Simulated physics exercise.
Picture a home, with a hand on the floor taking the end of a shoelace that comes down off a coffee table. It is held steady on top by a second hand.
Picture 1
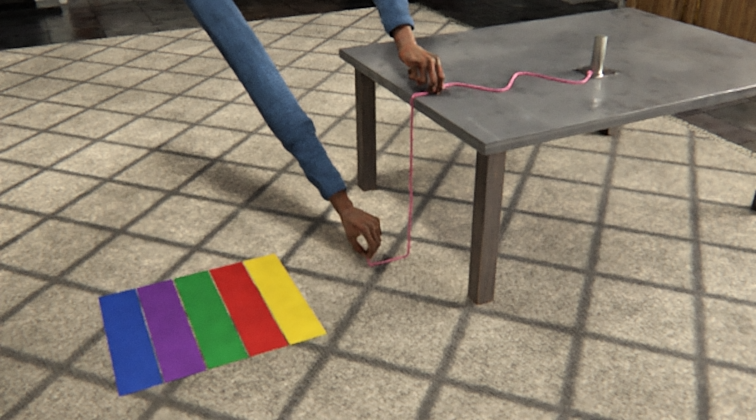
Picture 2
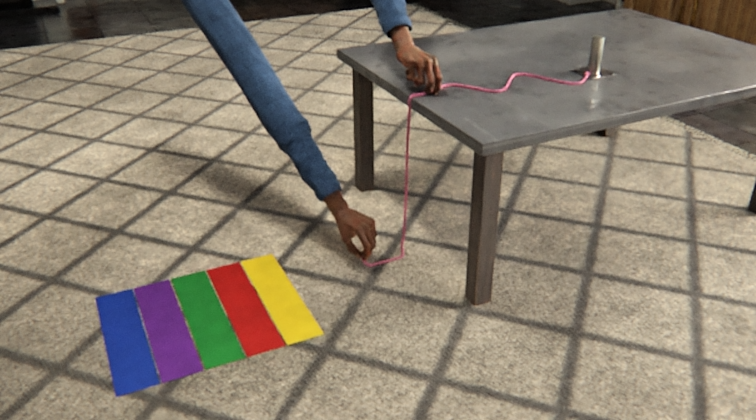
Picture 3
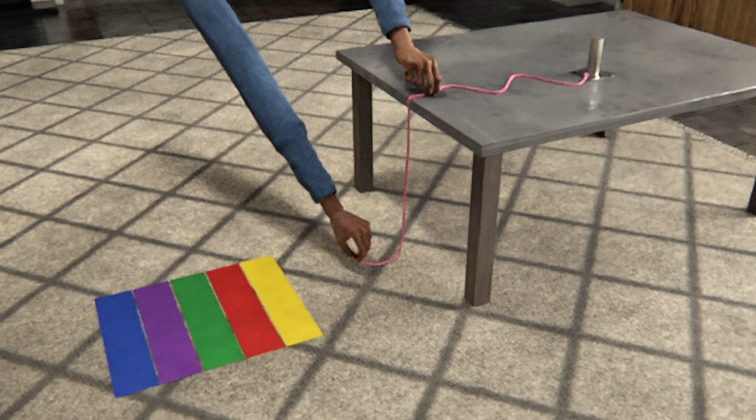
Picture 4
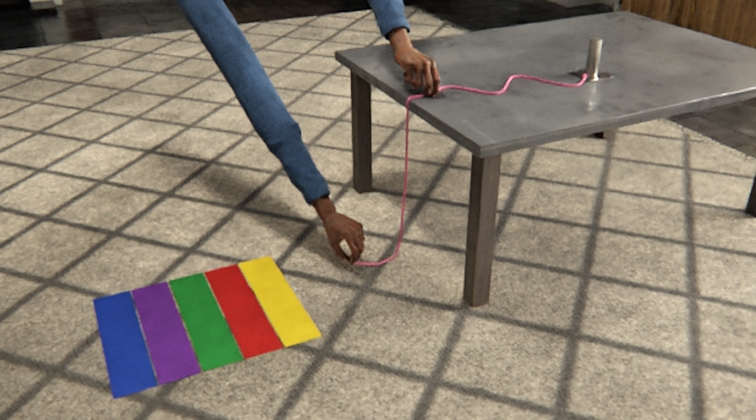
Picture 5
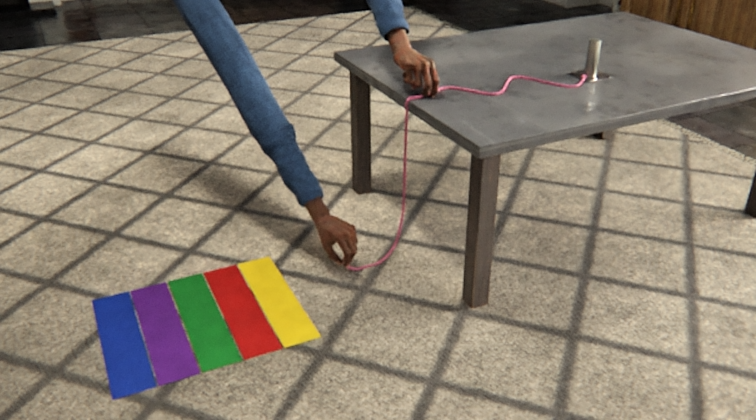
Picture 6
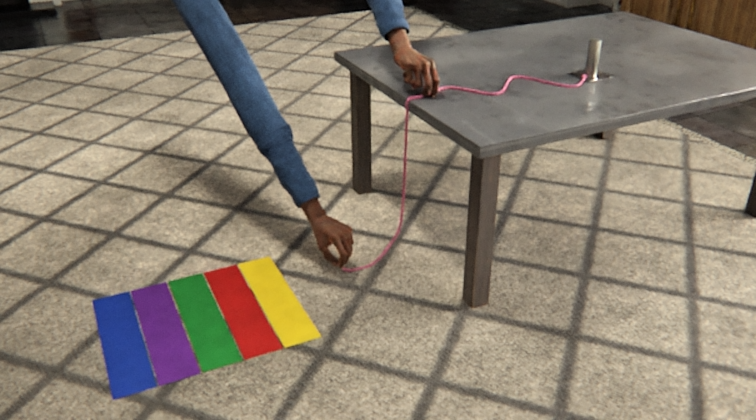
To begin with, one hand rests on a pink shoelace at the edge of a grey coffee table while the other holds its hanging end near the floor, right of a striped colour mat. The lower hand then draws the end slightly left, toward the yellow stripe, and the hanging lace curves more gently.
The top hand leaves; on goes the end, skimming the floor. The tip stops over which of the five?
Over the purple strip.
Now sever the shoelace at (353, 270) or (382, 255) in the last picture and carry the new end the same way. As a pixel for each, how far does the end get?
It would be at (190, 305) in the first case and at (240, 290) in the second.
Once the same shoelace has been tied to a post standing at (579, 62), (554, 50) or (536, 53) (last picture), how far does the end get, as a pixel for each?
Try by try: (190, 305), (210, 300) and (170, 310).
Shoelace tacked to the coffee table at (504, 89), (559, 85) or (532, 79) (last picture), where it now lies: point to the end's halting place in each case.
Expect roughly (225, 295) for the first, (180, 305) for the second and (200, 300) for the third.
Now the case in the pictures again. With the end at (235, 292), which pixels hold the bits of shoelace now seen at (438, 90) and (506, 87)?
You'll find them at about (403, 132) and about (465, 91).
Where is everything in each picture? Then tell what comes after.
The first picture shows end (367, 255); yellow (299, 322); red (260, 334); green (221, 345); purple (179, 357); blue (137, 370).
The second picture shows end (362, 256); shoelace through (578, 83) (511, 78) (469, 87) (410, 101) (407, 176) (403, 239).
The third picture shows end (357, 259).
The fourth picture shows end (350, 261); shoelace through (576, 86) (509, 80) (467, 89) (408, 103) (406, 178) (399, 242).
The fifth picture shows end (343, 263).
The sixth picture shows end (339, 264); shoelace through (575, 86) (509, 81) (467, 90) (408, 104) (404, 179) (391, 243).
Soon after, end near (235, 292); over red.
Then, end near (190, 304); over green.
At full stretch, end near (163, 311); over purple. It gets as far as the purple strip.
